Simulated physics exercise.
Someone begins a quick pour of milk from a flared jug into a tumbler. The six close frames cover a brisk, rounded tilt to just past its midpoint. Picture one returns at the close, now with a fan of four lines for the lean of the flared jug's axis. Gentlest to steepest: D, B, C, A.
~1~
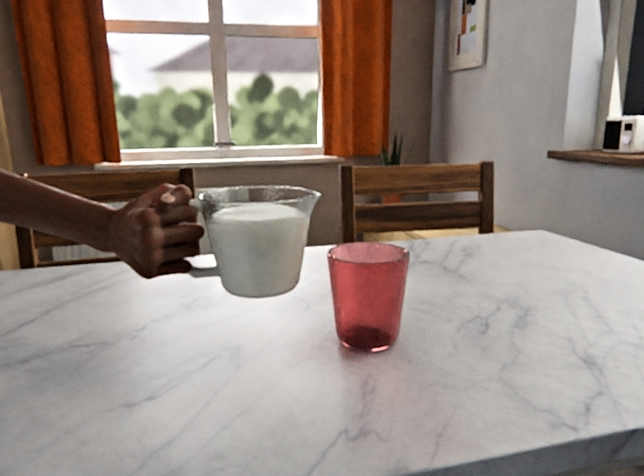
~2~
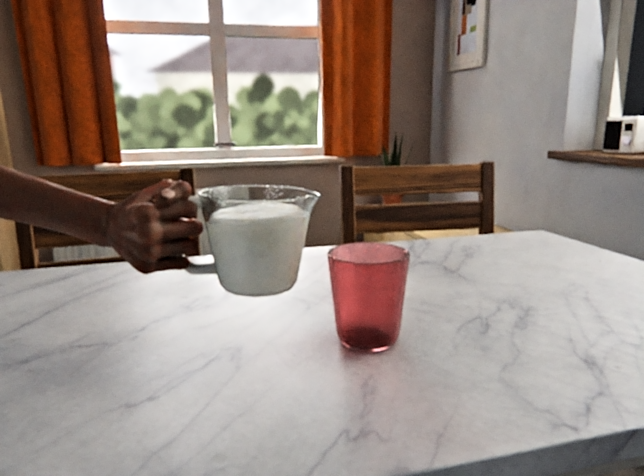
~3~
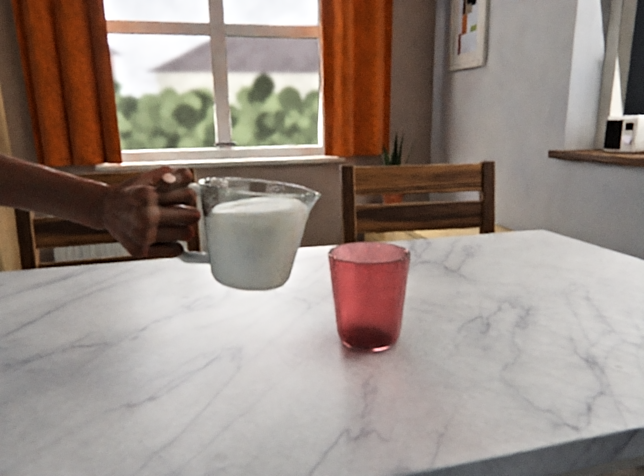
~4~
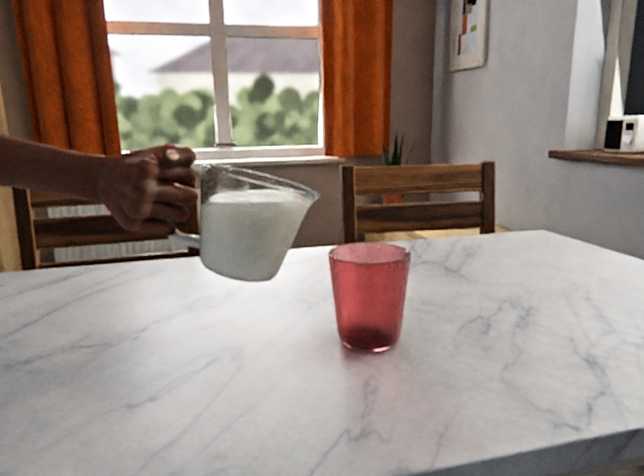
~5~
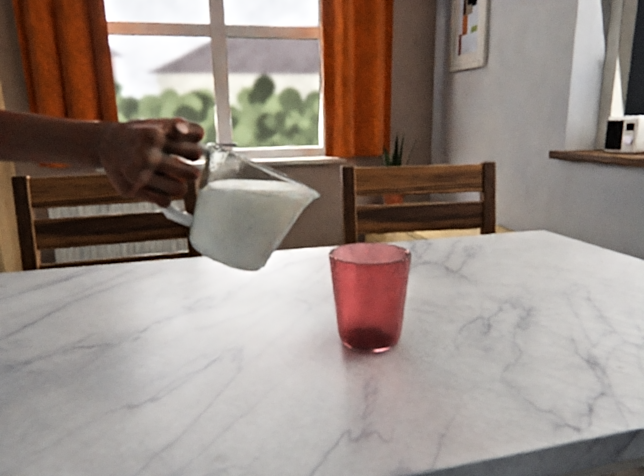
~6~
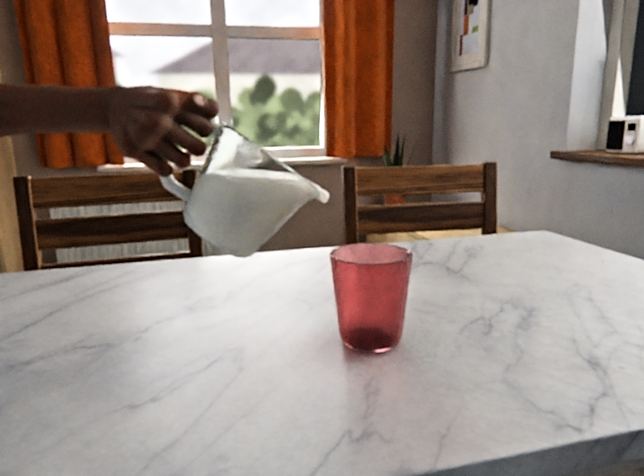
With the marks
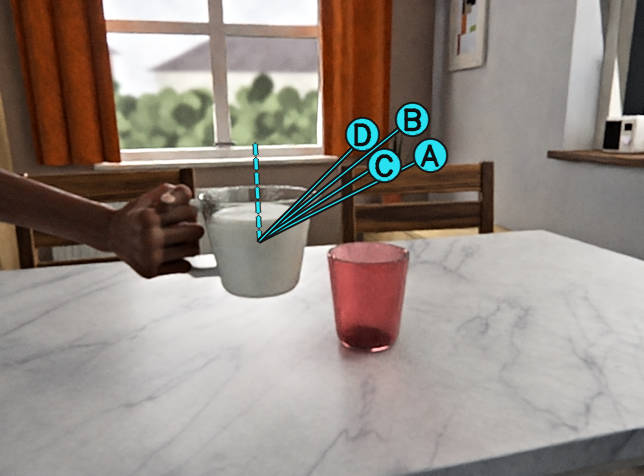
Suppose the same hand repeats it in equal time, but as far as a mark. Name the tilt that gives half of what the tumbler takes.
B beats the others.
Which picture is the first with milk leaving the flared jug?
In picture 6.
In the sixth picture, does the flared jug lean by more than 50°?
No, it does not.
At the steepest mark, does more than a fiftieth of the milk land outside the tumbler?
Yes.
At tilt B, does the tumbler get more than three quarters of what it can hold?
No, less.
In cyan, A at (415, 162); B at (398, 129); C at (367, 171); D at (352, 148).
If A is chosen, the tumbler ends with about 63 % of what it can hold; 13 % of the milk is spilt.
If B is chosen, the tumbler ends with about 50 % of what it can hold.
If C is chosen, the tumbler ends with about 64 % of what it can hold.
If D is chosen, the tumbler ends with about 38 % of what it can hold.
